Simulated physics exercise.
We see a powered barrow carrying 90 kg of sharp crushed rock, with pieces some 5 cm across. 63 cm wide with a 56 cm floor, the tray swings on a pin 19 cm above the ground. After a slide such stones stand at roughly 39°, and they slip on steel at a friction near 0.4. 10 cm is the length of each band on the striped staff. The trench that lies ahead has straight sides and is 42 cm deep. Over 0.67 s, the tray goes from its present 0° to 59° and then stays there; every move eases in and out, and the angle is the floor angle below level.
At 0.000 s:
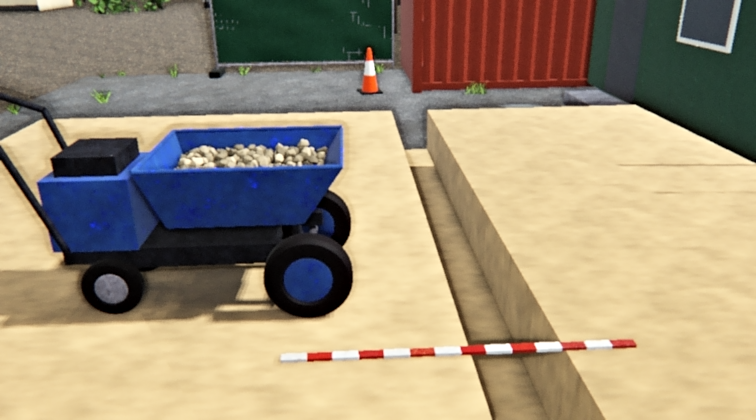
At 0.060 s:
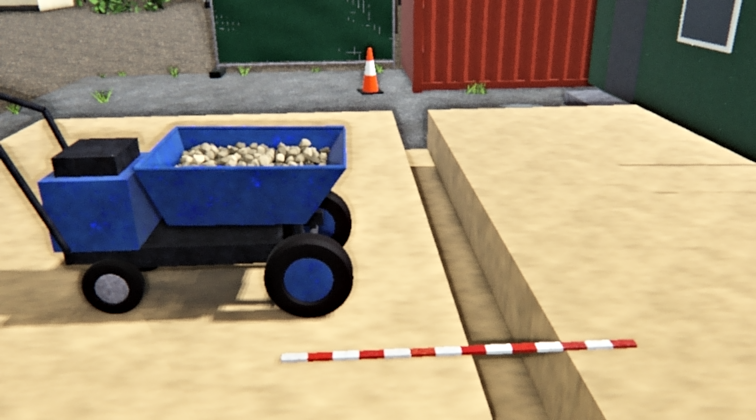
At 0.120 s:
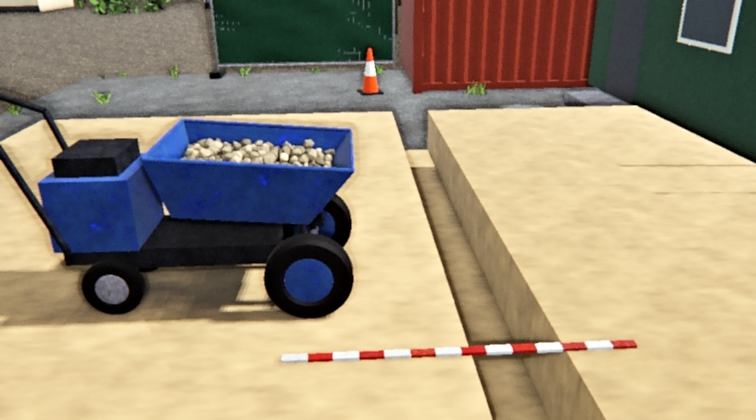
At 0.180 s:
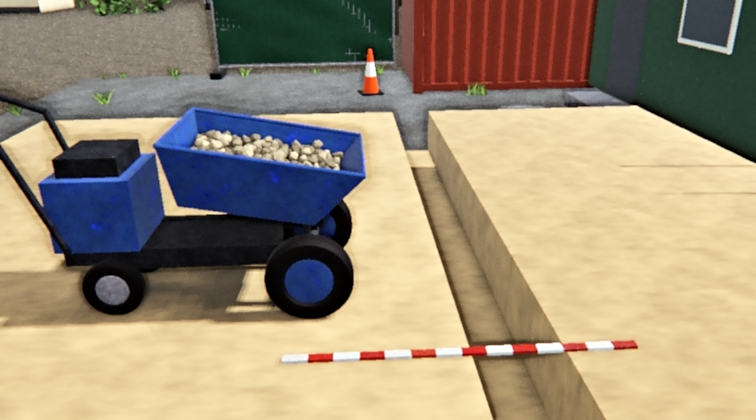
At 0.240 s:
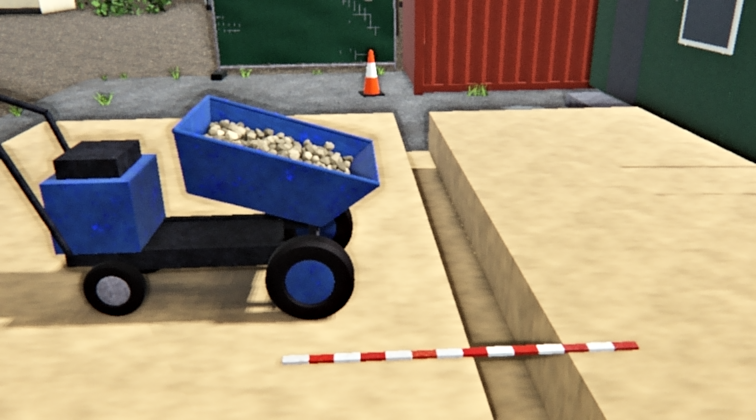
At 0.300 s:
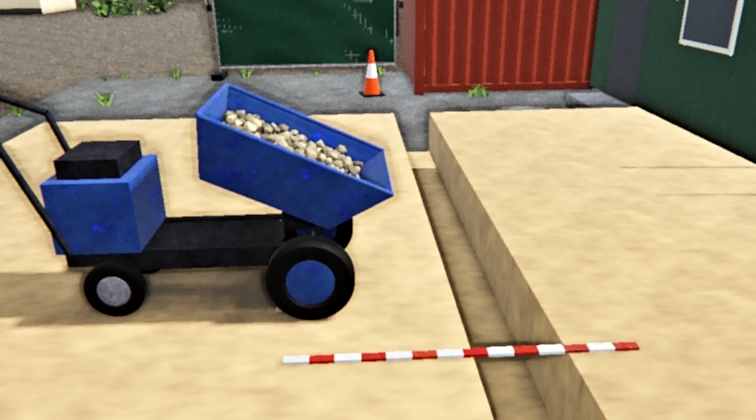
A blue powered barrow's tray of pale stones tilts steadily down to the right.
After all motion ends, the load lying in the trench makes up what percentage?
It makes up about 30 per cent.
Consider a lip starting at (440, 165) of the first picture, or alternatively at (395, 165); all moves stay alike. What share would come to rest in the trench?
I'd say some 10 per cent and some 30 per cent.
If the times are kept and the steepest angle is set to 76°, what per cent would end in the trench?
Then close to 85 per cent.
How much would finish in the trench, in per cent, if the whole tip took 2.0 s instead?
Close to 15 per cent then.
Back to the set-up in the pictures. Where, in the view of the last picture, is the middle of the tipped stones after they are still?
The stones end up centred near (491, 350).
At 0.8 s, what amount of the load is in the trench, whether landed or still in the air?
About 0 per cent by then.
After 0.5 s the floor is at 50°; 100 % in the tray; the foremost stones are at (391, 210).
After 0.8 s the floor is at 59°; 97 % in the tray, 2 % short of the trench; the foremost stones are at (454, 237).
After 1.1 s the floor is at 59°; 71 % in the tray, 5 % short of the trench, 23 % in the trench; the foremost stones are at (524, 353).
After 3.1 s the floor is at 59°; 65 % in the tray, 5 % short of the trench, 30 % in the trench; the foremost stones are at (518, 346).
